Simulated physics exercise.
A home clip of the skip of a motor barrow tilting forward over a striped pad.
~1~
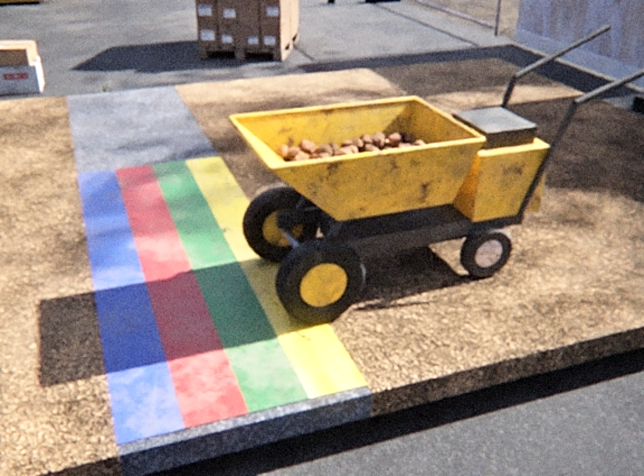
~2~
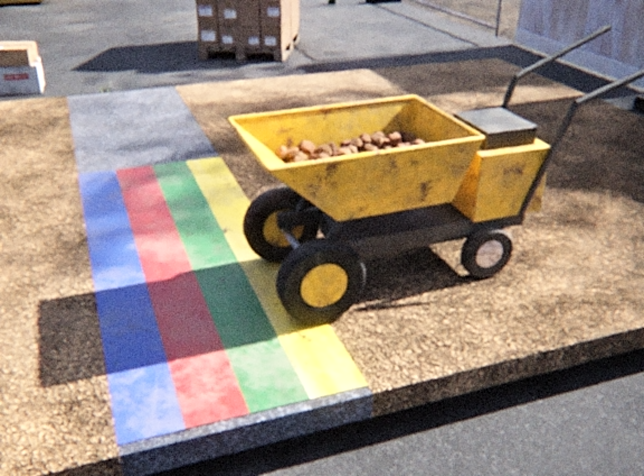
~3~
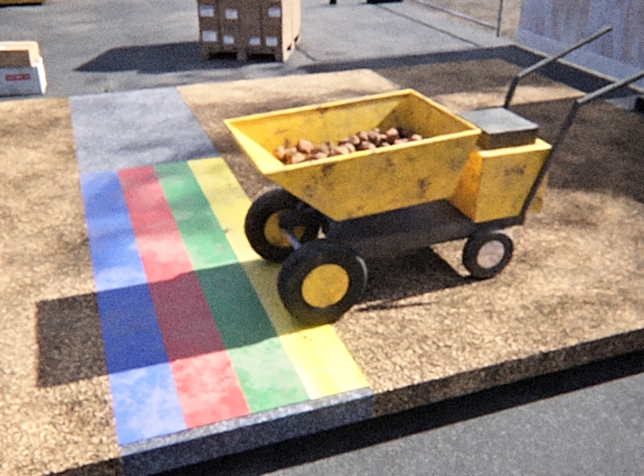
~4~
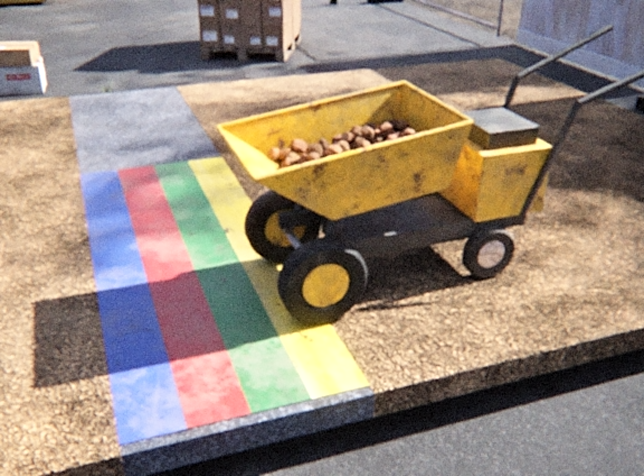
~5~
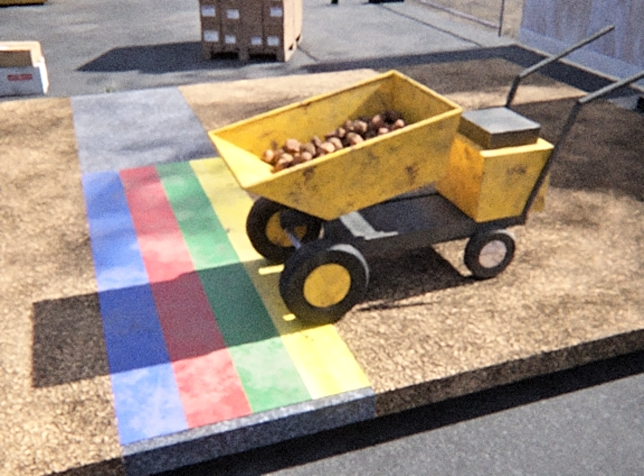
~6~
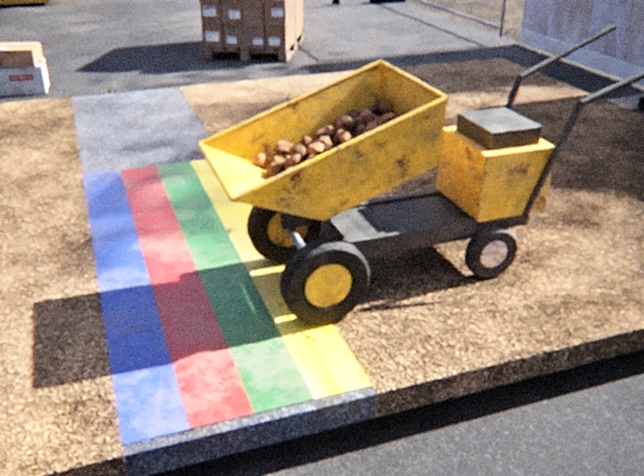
A yellow skip loaded with brown clods tilts forward to the left over a striped pad.
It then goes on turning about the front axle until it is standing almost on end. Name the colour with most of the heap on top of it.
Blue.
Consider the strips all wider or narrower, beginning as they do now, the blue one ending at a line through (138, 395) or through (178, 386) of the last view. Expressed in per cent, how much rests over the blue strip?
Shares: Near 30 %; near 10 %.
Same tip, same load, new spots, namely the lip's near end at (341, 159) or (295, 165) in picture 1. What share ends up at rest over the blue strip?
The first stopping place yields 20 % and the other yields 40 %.
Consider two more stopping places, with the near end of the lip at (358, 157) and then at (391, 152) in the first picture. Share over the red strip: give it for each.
30 % and 20 %.
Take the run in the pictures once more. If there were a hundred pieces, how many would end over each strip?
I'd put the yellow strip near 0, the green strip near 0, the red strip near 10 and the blue strip near 40.
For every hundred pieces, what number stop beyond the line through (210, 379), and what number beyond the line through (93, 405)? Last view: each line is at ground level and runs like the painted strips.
About 80 and 30 %.
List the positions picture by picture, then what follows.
Lip of the skip (270, 168), level; top of the load (386, 158), clay clods; yellow strip (314, 349); green strip (260, 361); red strip (202, 374); blue strip (141, 387), in the first frame.
Lip of the skip (269, 170), level; top of the load (385, 157), in the second frame.
Lip of the skip (264, 174), tipped barely; top of the load (383, 154), in the third frame.
Lip of the skip (255, 179), tipped a little; top of the load (396, 140), in the fourth frame.
Lip of the skip (244, 188), tipped a little; top of the load (388, 133), in the fifth frame.
Lip of the skip (233, 199), tipped clearly; top of the load (391, 135); yellow strip (319, 350); green strip (265, 362); red strip (207, 375); blue strip (146, 388), in the sixth frame.
Just after the last frame, skip tipped steeply; every one in the skip.
A moment on, skip tipped right over; roughly two thirds in the skip; about a tenth over the red strip; roughly a quarter over the blue strip.
Further on, skip tipped right over; roughly a quarter in the skip; about a tenth over the red strip; roughly half over the blue strip; roughly a third off the paint.
When it is over, skip tipped right over; about a tenth in the skip; not one over the yellow strip; not one over the green strip; about a tenth over the red strip; roughly a third over the blue strip; roughly a third off the paint.
